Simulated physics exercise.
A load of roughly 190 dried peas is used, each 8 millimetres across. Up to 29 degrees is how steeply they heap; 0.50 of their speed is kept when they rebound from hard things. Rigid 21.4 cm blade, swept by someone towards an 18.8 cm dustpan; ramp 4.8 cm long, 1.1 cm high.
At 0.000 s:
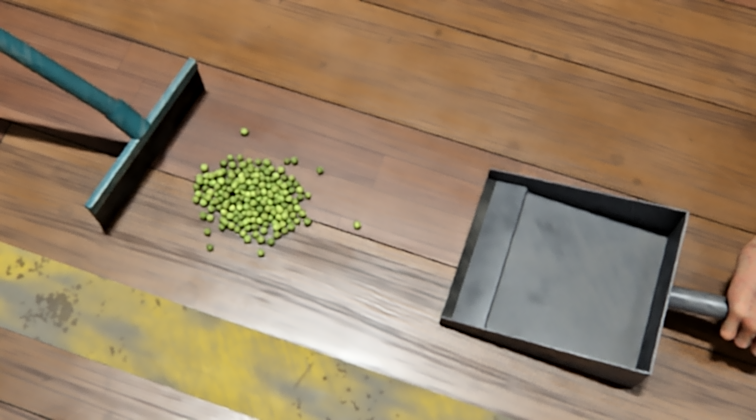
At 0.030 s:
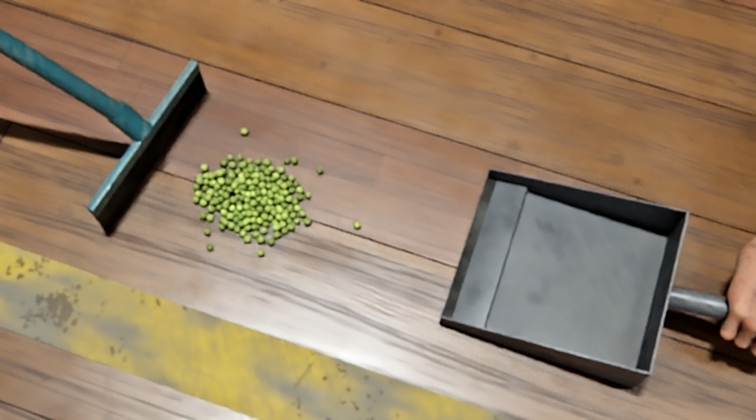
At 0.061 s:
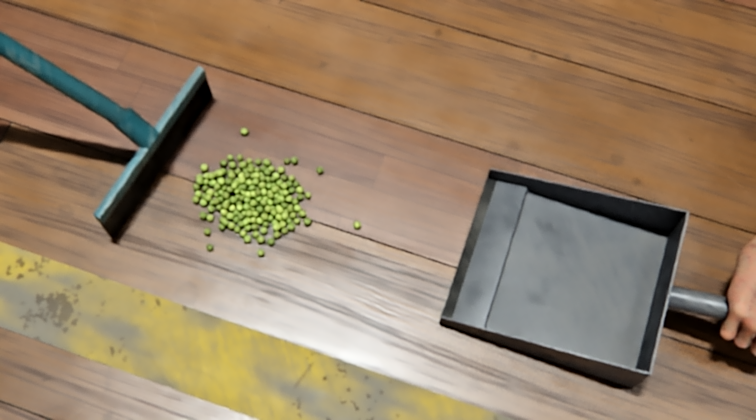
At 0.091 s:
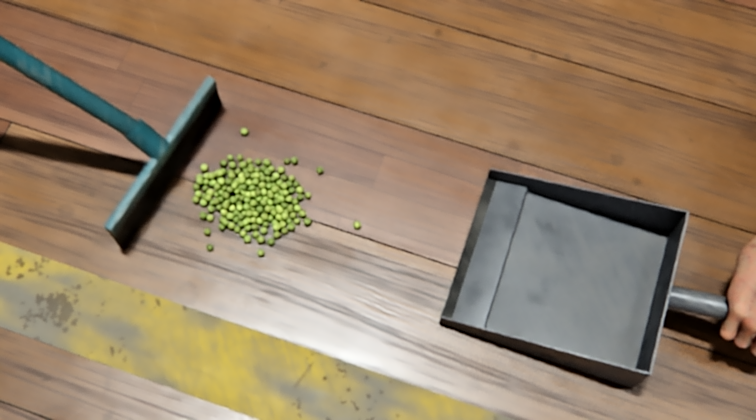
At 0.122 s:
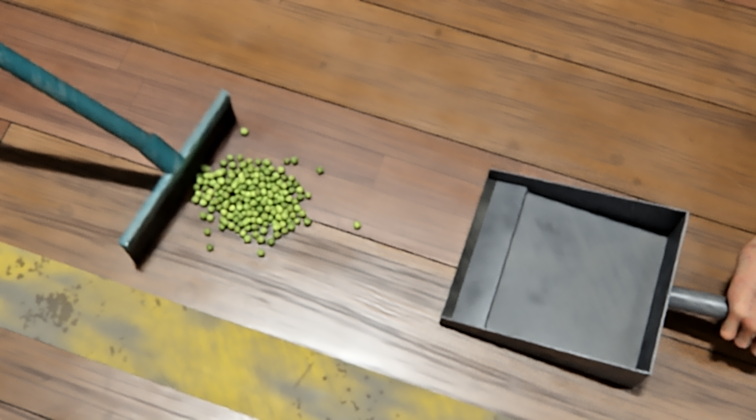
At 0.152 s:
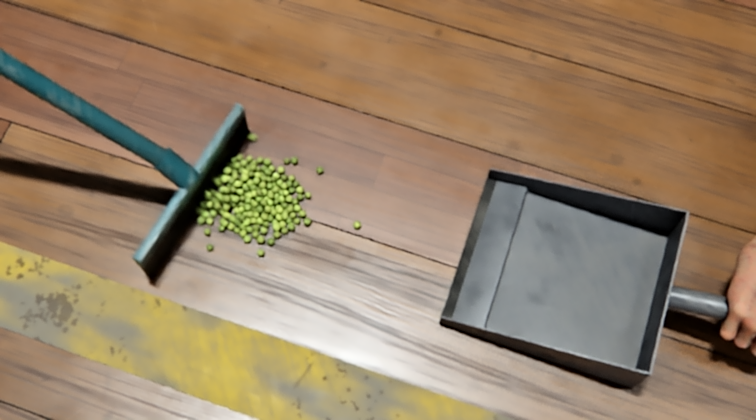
A teal-handled blade slides right across a wooden floor and reaches a pile of green peas.
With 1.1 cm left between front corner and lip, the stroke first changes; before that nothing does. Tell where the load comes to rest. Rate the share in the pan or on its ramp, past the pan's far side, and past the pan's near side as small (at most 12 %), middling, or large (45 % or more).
Pan: Small; far side: Small; near side: Large.
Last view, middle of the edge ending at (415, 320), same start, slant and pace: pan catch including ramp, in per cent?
About 25 per cent.
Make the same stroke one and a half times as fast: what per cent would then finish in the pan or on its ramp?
Share: Near 10 %.
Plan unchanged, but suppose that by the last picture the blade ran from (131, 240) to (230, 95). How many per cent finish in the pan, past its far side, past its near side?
That ends as pan 20, far 5, and near 50.
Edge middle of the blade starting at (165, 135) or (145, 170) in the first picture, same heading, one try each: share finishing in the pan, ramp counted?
Some 15 and 0 per cent.
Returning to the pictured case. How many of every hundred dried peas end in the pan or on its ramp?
My estimate is some 5 per cent.
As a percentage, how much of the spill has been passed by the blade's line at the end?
Roughly 35 in a hundred.
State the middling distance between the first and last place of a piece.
It works out to some 36 cm.
After 0.34 s, middle of the blade 17 cm from the lip; 0 % over the lip, far side 0 %, near side 25 %.
Then, at 0.47 s, middle of the blade 7 cm from the lip; 0 % over the lip, far side 5 %, near side 45 %.
Then, at 0.73 s, middle of the blade 3 cm from the lip; 10 % over the lip, far side 5 %, near side 50 %.
At rest (1.7 s), pan 5 %, far side 5 %, near side 50 %, in front of the lip or behind the blade 35 %.
